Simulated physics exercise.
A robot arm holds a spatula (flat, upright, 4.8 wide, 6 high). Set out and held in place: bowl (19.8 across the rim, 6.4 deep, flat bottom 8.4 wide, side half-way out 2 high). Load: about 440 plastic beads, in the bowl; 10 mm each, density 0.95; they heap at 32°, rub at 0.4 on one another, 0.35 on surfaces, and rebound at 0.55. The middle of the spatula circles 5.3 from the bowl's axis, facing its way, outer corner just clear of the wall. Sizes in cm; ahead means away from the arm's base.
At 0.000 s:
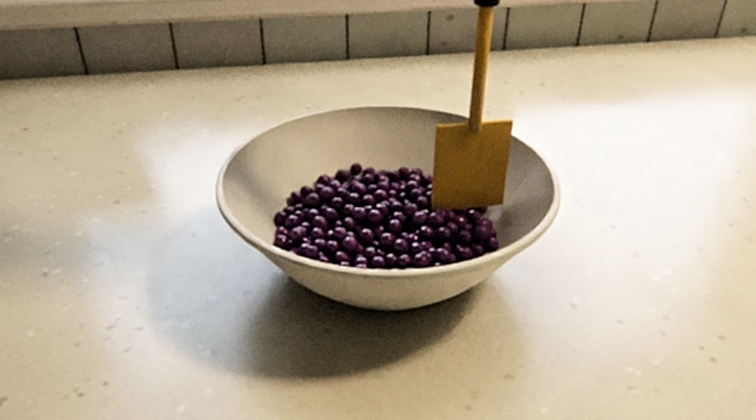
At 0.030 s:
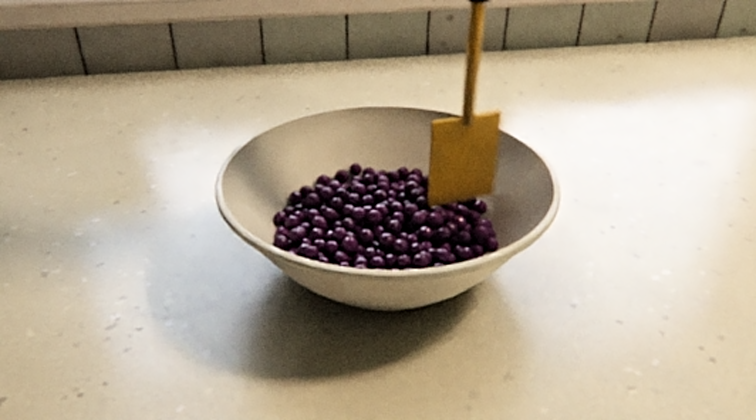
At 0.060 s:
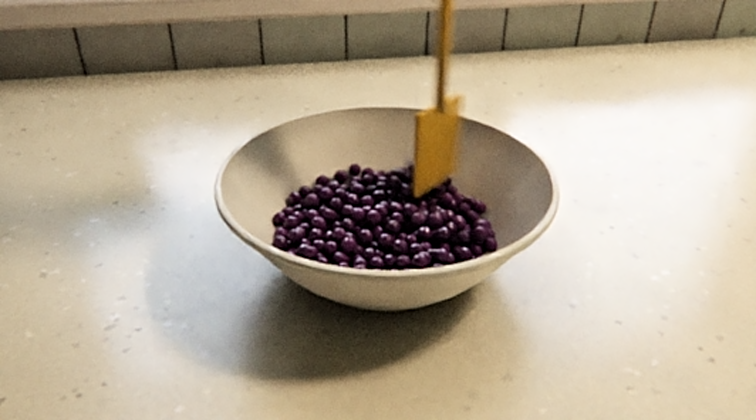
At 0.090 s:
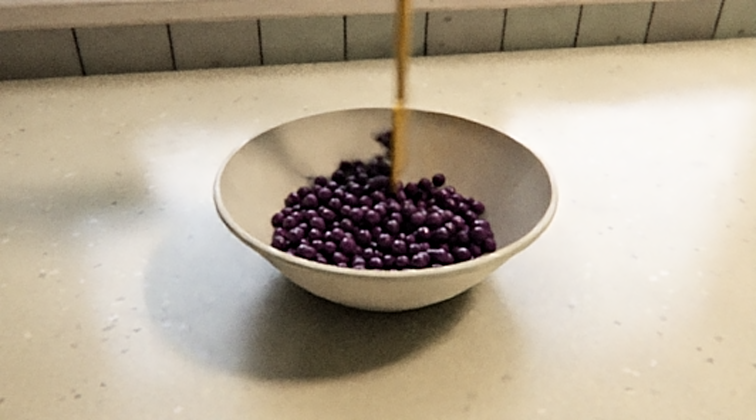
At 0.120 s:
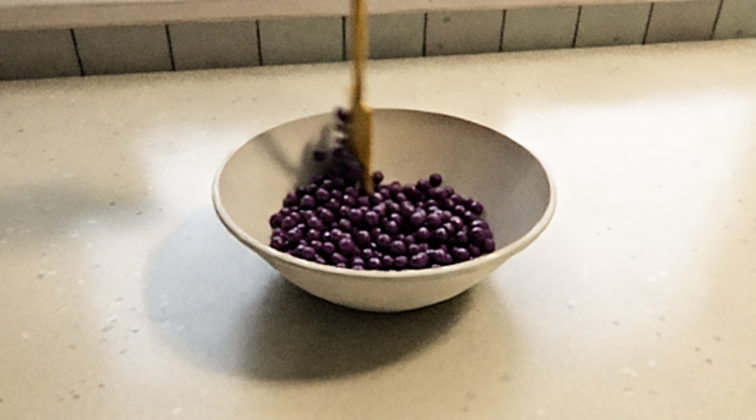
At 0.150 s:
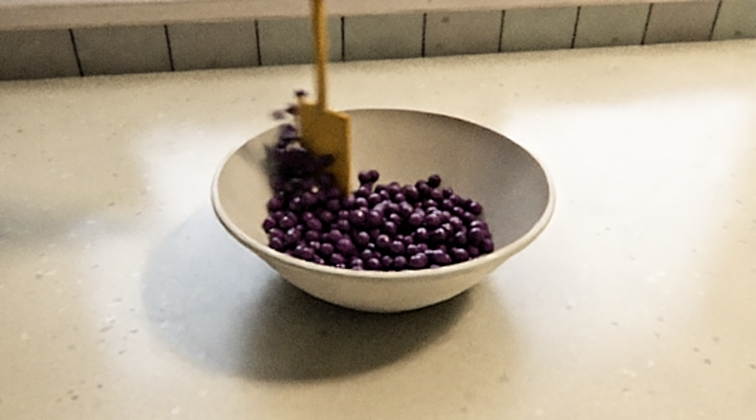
A yellow spatula sweeps leftward through dark purple beads in a bowl, pushing some up.
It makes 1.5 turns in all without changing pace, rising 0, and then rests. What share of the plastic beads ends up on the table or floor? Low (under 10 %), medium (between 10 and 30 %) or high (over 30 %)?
A medium share, between 10 and 30 %, ends on the table or floor.
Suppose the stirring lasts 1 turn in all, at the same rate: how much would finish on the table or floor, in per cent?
Then about 10 per cent.
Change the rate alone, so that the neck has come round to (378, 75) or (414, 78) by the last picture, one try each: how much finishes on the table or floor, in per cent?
Some 5 and 0 per cent.
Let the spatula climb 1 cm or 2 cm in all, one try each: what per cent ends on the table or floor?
Some 5 and 0 per cent.
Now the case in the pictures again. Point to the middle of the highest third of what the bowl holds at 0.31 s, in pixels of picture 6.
At about (420, 241).
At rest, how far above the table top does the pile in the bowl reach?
Some 4.5 cm.
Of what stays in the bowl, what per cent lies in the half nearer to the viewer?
Roughly 50 per cent.
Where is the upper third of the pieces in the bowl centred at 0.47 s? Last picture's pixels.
Near (382, 213).
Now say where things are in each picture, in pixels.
The first frame shows spatula neck at (477, 99), 0° round; upper third of the load around (385, 219), from x 280 to 490, top at y 170; 435 in the bowl.
The second frame shows spatula neck at (470, 93), 11° round; upper third of the load around (385, 219), from x 280 to 490, top at y 170.
The third frame shows spatula neck at (441, 81), 39° round; upper third of the load around (383, 219), from x 280 to 490, top at y 170.
The fourth frame shows spatula neck at (401, 75), 68° round; upper third of the load around (379, 219), from x 280 to 490, top at y 135.
The fifth frame shows spatula neck at (359, 76), 97° round; upper third of the load around (359, 219), from x 275 to 490, top at y 115.
The sixth frame shows spatula neck at (321, 85), 126° round; upper third of the load around (357, 220), from x 270 to 485, top at y 95; 434 in the bowl, 1 in flight or on the tool.
After 0.31 s, 284° round, highest piece 12 above the table; 412 in the bowl, 7 on the table or floor, 16 in flight or on the tool.
After 0.47 s, 82° round, highest piece 12 above the table; 384 in the bowl, 32 on the table or floor, 19 in flight or on the tool.
After 0.76 s, 180° round, highest piece 5 above the table; 374 in the bowl, 61 on the table or floor.
After 1.46 s, 180° round, highest piece 5 above the table; 374 in the bowl, 61 on the table or floor.
At rest, 374 in the bowl, 61 on the table or floor. That is 14 % on the table or floor.
